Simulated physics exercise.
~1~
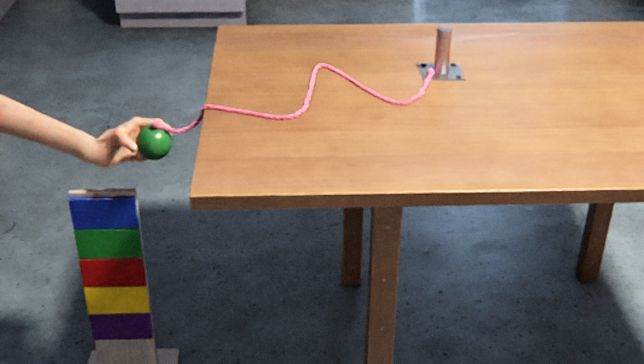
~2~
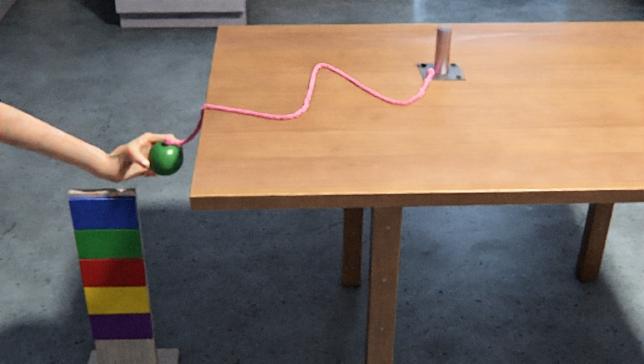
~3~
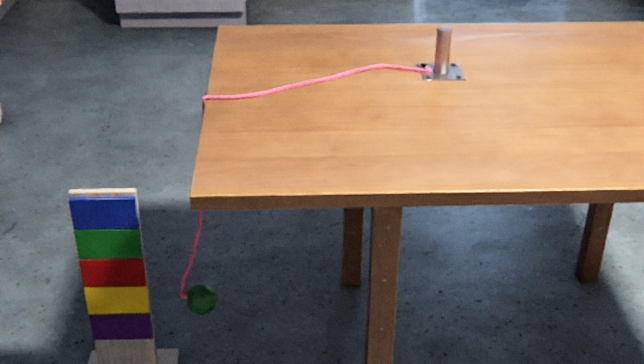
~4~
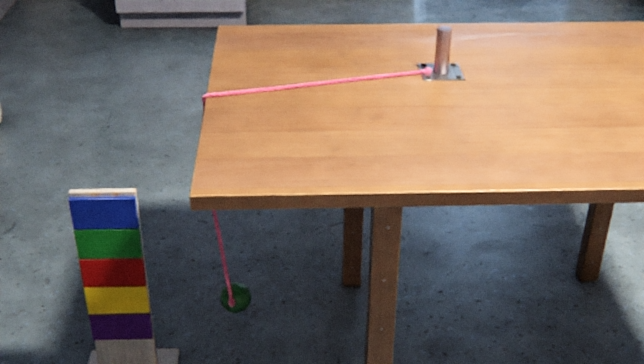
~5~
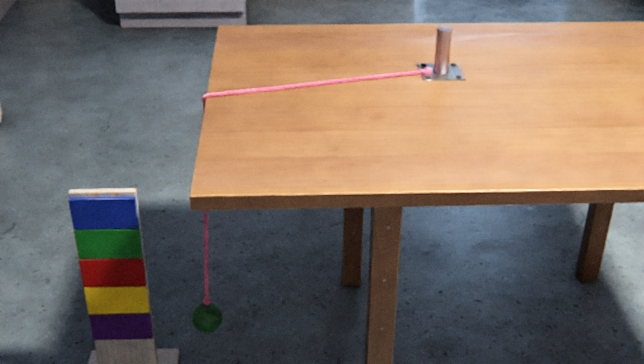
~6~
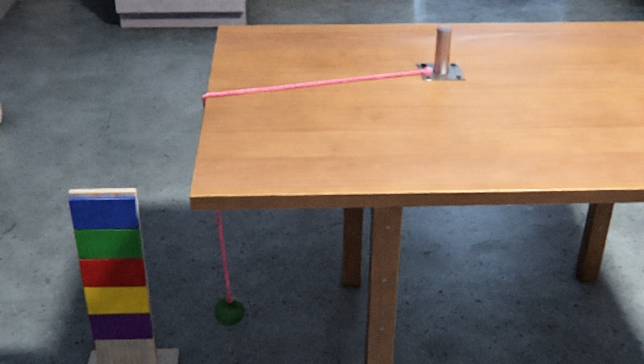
A green apple tied to a pink cord from a post on a wooden table is held beyond the left edge by a hand, then released; it drops, pulls the cord straighter and swings right, left and right again, ending level with the purple band.
